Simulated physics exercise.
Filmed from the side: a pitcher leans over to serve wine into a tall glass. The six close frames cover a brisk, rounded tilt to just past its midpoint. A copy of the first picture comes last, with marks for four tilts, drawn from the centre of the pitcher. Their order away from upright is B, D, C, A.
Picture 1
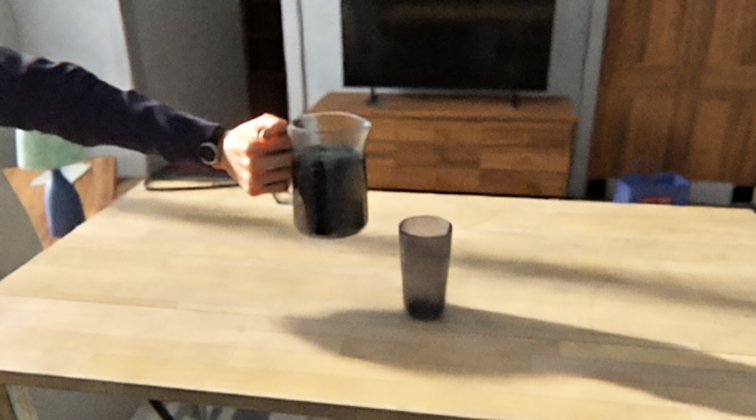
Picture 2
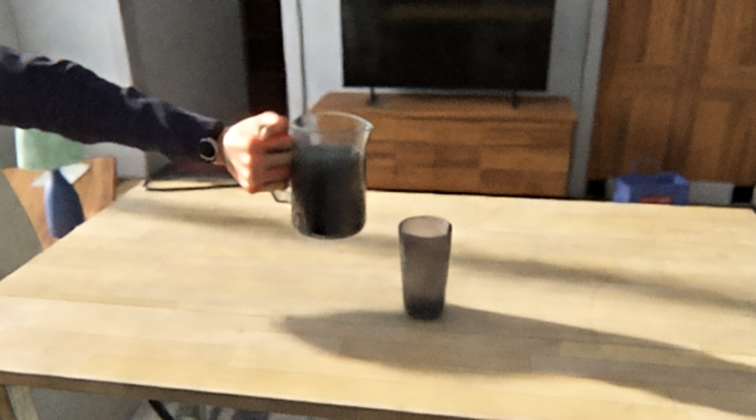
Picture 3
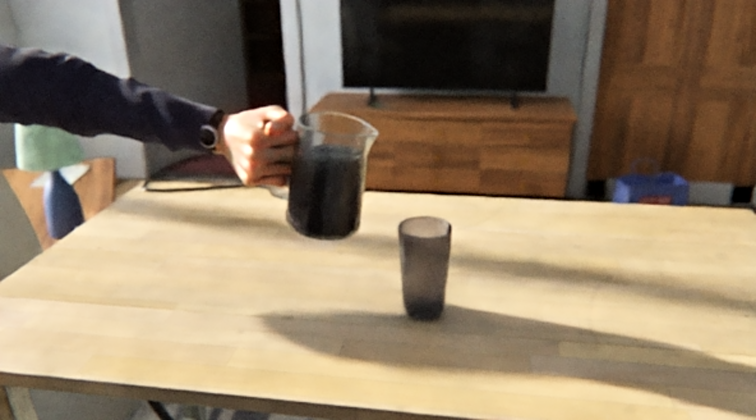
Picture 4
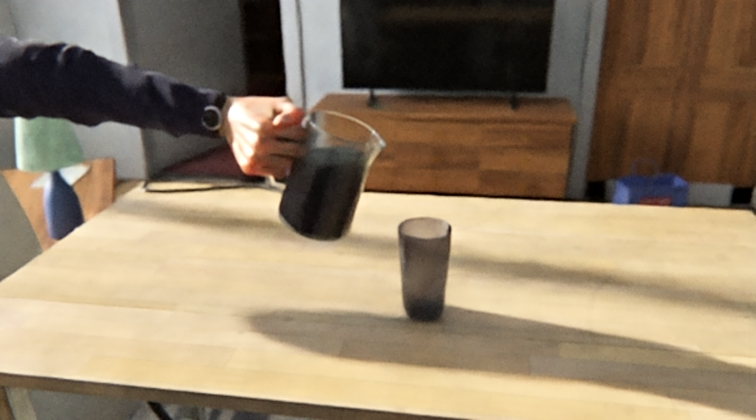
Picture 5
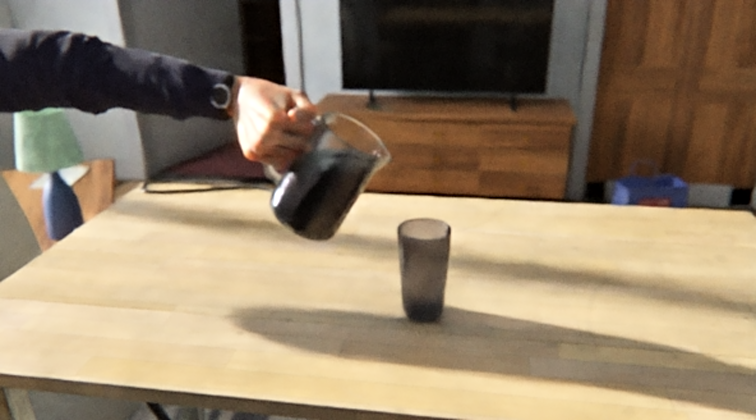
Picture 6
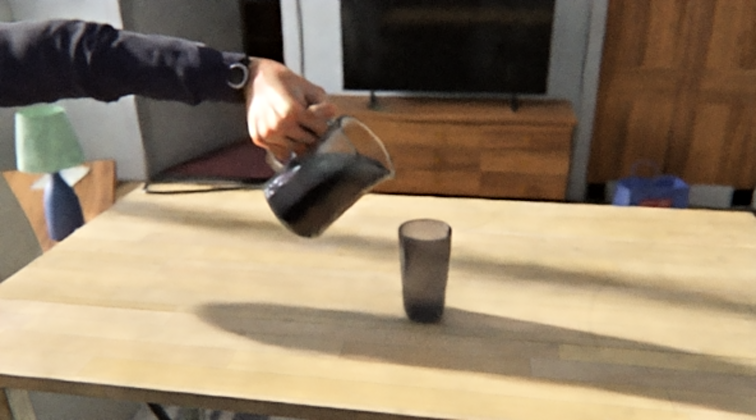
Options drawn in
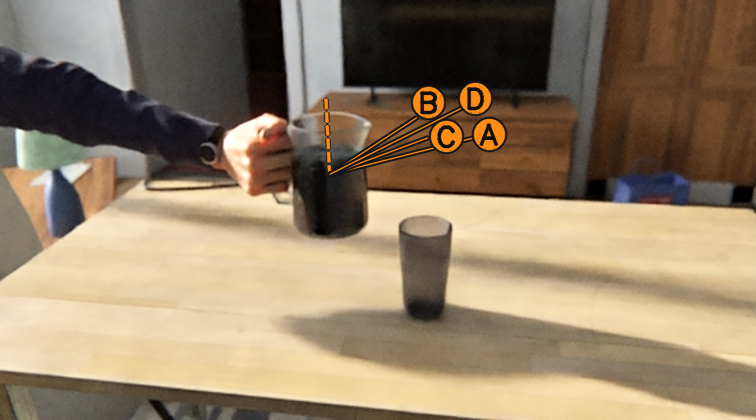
At a pale wooden table in a sunlit room, a hand held a glass pitcher of dark wine upright near a tall glass, then steadily tilted it rightward, with nothing leaving the lip.
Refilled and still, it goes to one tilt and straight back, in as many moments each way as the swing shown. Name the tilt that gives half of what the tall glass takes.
The best mark is C.
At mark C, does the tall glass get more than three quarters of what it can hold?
No.
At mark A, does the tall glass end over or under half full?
Over half.
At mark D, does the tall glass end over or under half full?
Under half.
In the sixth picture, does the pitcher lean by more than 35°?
Yes, it does.
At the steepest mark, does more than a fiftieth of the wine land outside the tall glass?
No, it does not.
In orange, A at (472, 138); B at (416, 117); C at (427, 137); D at (461, 108).
With A, the tall glass ends with about 70 % of what it can hold.
With B, the tall glass ends with about 19 % of what it can hold.
With C, the tall glass ends with about 49 % of what it can hold.
With D, the tall glass ends with about 32 % of what it can hold.
